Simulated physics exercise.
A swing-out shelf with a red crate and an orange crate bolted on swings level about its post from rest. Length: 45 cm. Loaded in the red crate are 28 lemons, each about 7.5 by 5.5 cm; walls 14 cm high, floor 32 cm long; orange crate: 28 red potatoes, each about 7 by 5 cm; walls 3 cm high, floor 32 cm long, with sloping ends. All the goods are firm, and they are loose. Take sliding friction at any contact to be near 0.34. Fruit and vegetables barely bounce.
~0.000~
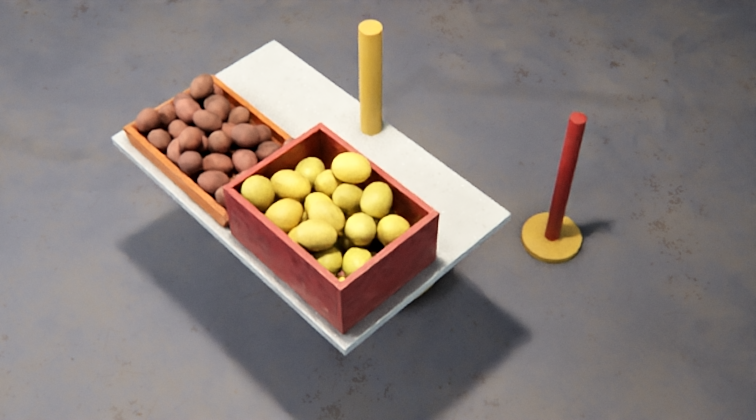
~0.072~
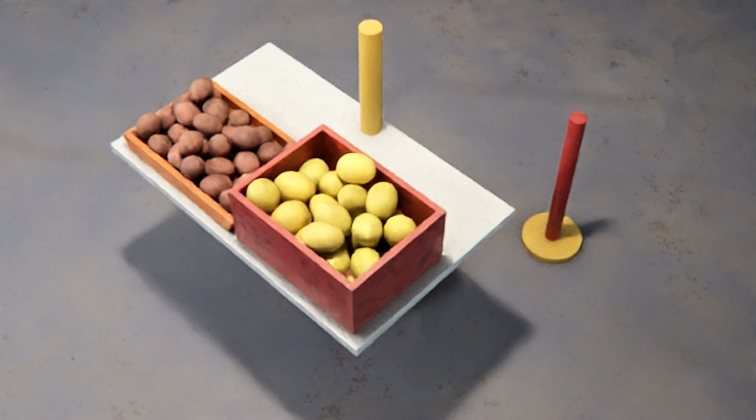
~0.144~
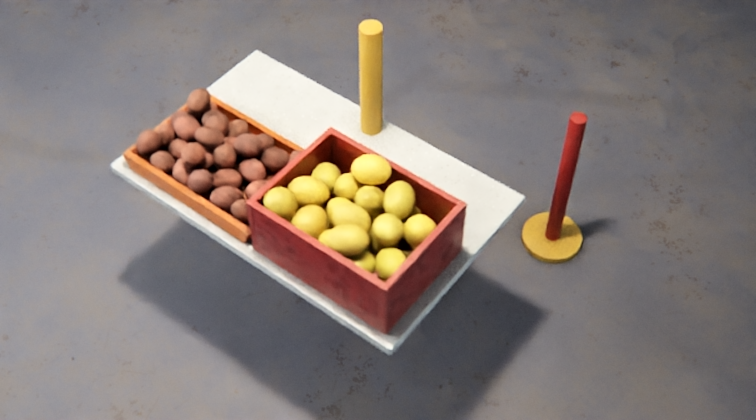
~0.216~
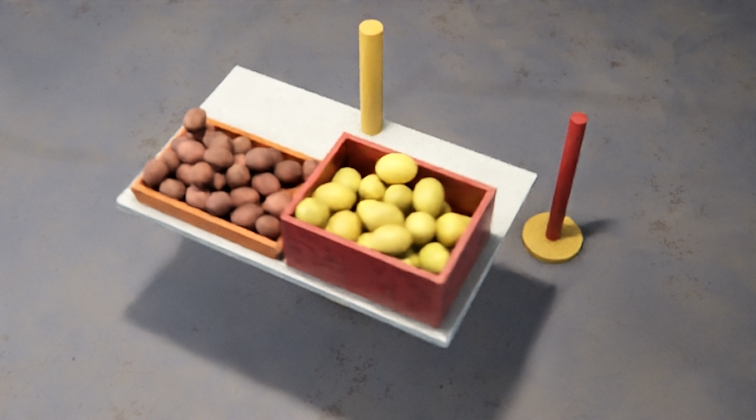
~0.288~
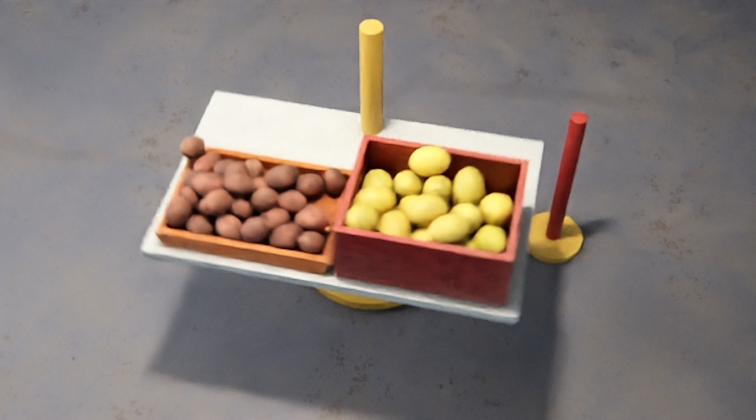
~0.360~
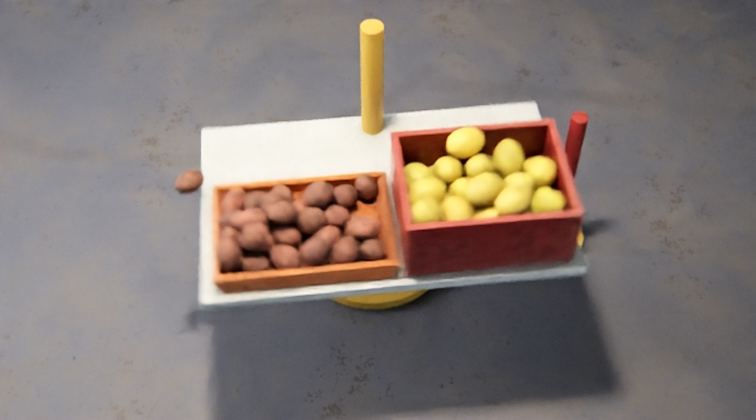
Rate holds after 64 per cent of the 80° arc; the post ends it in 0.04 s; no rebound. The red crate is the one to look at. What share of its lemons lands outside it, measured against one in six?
The share is below one in six.
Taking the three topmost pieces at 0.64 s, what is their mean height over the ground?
Close to 62 cm, on average.
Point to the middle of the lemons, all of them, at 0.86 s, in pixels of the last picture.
Centre approx. at (527, 143).
After 0.44 s, end of the swing.
After 0.52 s, 0 of 28 out of the red crate and 4 of 28 out of the orange crate.
After 0.64 s, 1 of 28 out of the red crate and 6 of 28 out of the orange crate.
After 0.86 s, 1 of 28 out of the red crate and 7 of 28 out of the orange crate.
Final count (at 1.29 s), 1 of 28 out of the red crate and 7 of 28 out of the orange crate. Asked share, 1 of 28, 4 per cent.
